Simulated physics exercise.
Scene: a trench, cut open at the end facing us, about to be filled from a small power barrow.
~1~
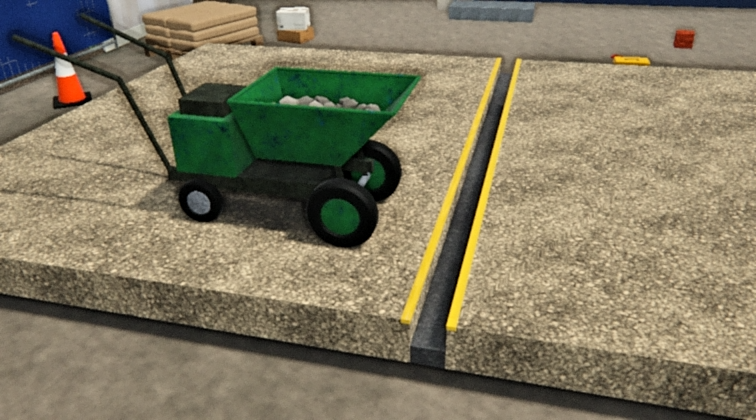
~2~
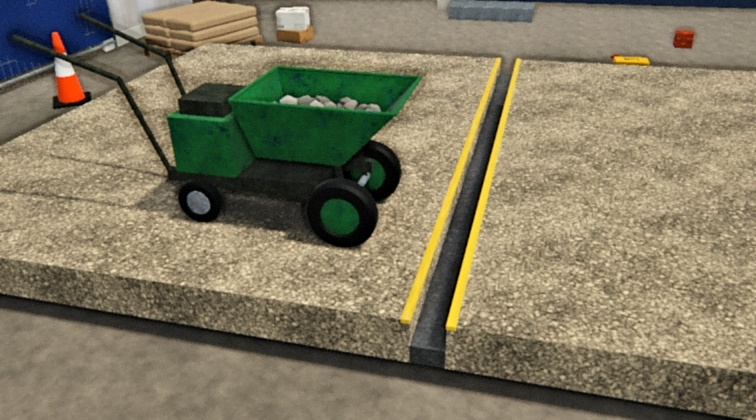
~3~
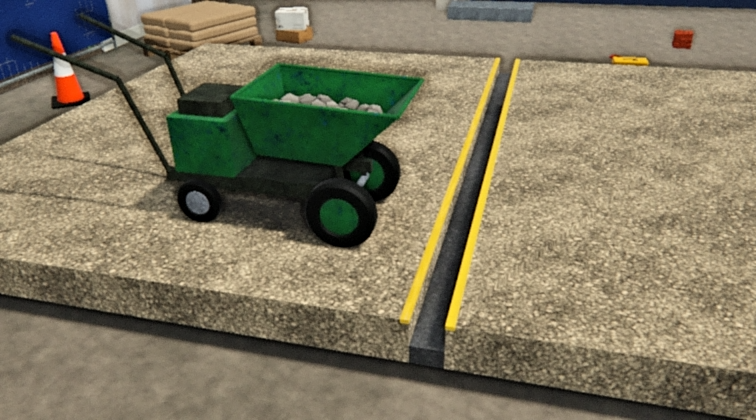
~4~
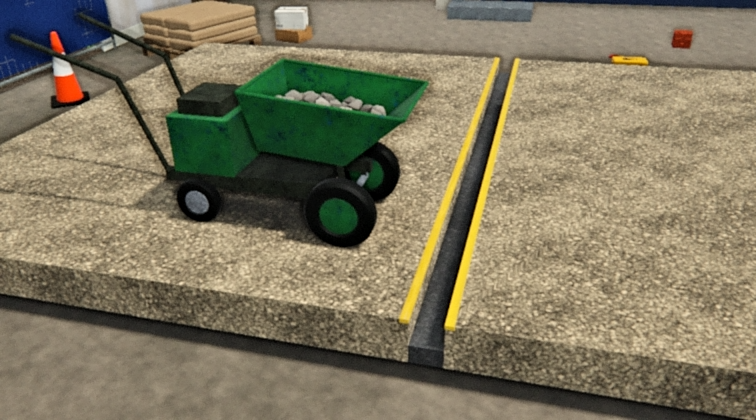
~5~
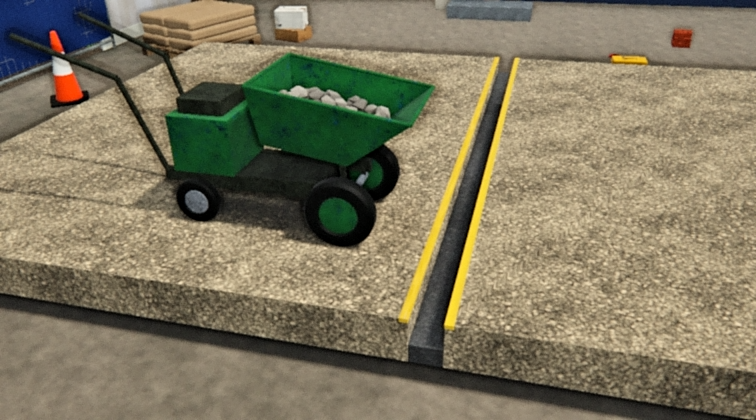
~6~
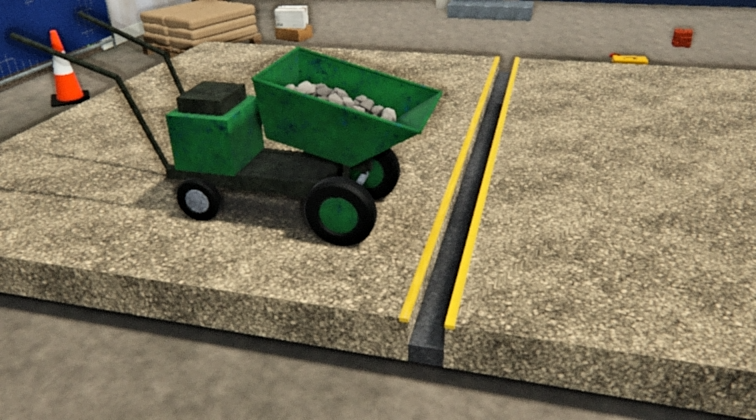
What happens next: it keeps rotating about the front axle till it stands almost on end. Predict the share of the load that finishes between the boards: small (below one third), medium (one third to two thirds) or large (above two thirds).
The share is small, below one third.
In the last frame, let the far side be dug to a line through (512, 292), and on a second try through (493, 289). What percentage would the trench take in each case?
Lab note: Try one about 90 %, try two about 70 %.
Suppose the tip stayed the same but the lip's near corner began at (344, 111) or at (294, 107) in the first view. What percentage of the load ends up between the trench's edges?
50 and 20 percent, in that order.
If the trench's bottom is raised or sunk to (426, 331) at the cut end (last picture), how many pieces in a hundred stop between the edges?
I'd put it at about 0 in a hundred.
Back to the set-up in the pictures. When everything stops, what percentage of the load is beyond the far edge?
Roughly 55 per cent of the load.
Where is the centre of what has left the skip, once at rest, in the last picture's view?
Roughly at pixel (505, 231).
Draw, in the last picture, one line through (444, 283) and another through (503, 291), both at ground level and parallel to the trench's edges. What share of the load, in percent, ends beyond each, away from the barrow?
60 % and 20 %.
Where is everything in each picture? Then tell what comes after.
The first frame shows lip of the skip near (393, 114), level; top of the load near (317, 110), broken stones; first edge of the trench near (419, 280); far edge near (462, 286), the trench under half as wide as the skip, and about as deep as wide.
The second frame shows lip of the skip near (394, 115), level; top of the load near (318, 110).
The third frame shows lip of the skip near (397, 118), tipped barely; top of the load near (301, 113).
The fourth frame shows lip of the skip near (403, 121), tipped barely; top of the load near (305, 110).
The fifth frame shows lip of the skip near (410, 126), tipped a little; top of the load near (302, 105).
The sixth frame shows lip of the skip near (419, 132), tipped a little; top of the load near (309, 101); first edge of the trench near (418, 279); far edge near (460, 284).
Shortly afterwards, skip tipped steeply; the whole lot in the skip.
Next, skip tipped steeply; all but a few in the skip; a little beyond it.
Some moments later, skip tipped right over; near a third in the skip; only a few in or heaped over the trench; near half beyond it.
In the end, skip tipped right over; near a third in the skip; only a few in or heaped over the trench; near half beyond it.
